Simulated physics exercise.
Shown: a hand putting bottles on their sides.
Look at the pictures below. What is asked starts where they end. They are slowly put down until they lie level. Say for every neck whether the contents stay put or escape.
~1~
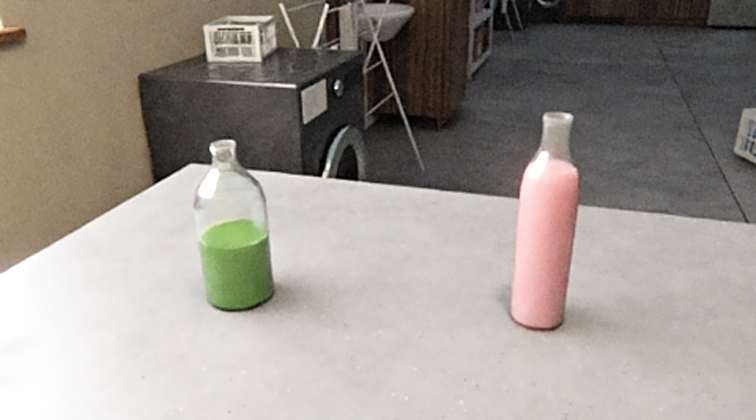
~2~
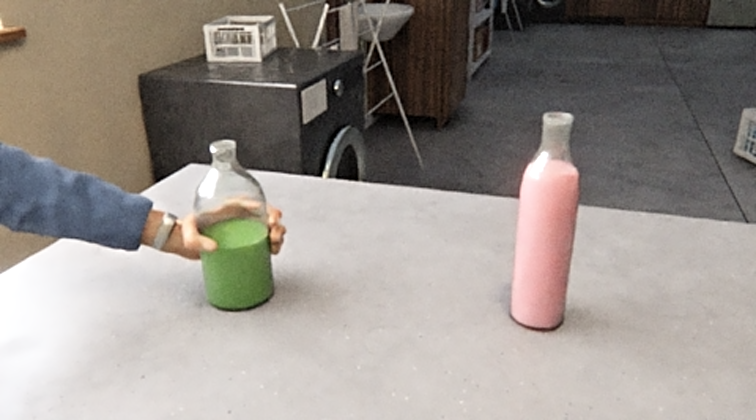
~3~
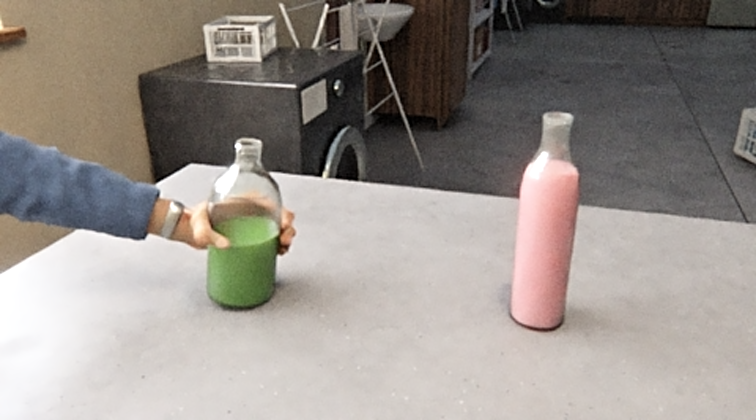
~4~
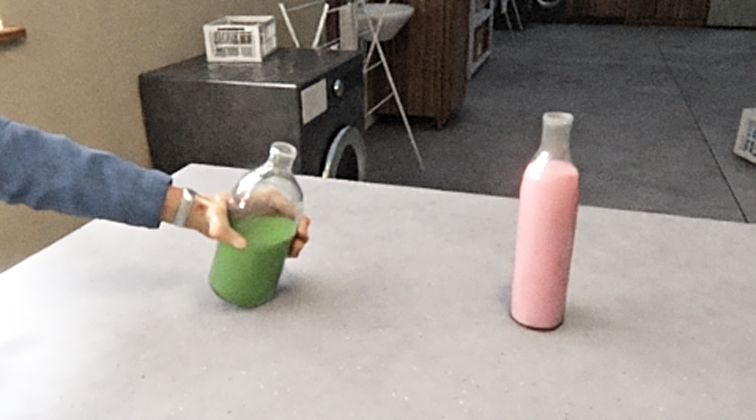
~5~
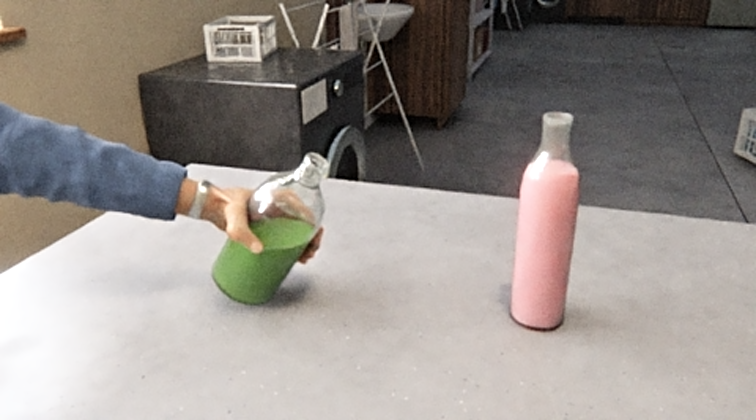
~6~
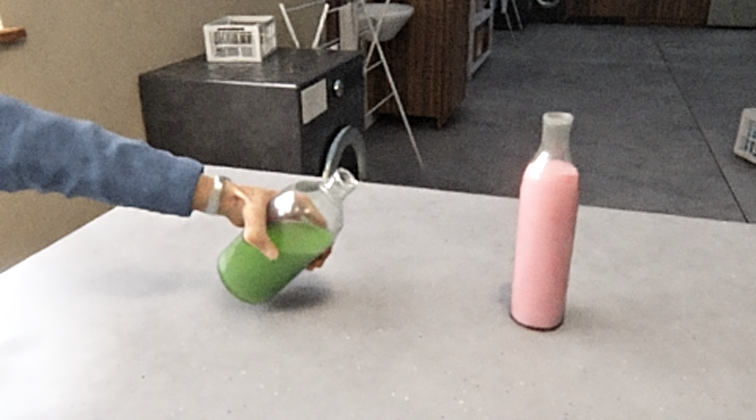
Left bottle - they escape, right bottle - they escape.
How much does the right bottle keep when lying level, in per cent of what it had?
30 percent or so.
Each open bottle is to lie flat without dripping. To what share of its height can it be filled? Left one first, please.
The first can go to 26 per cent and the second to 22 per cent.
Next, the left bottle is nearly down; left bottle, dry at the neck.
After that, the left bottle lies flat; left bottle, some has come out.
Finally, both lie flat; left bottle, some has come out; right bottle, some has come out.
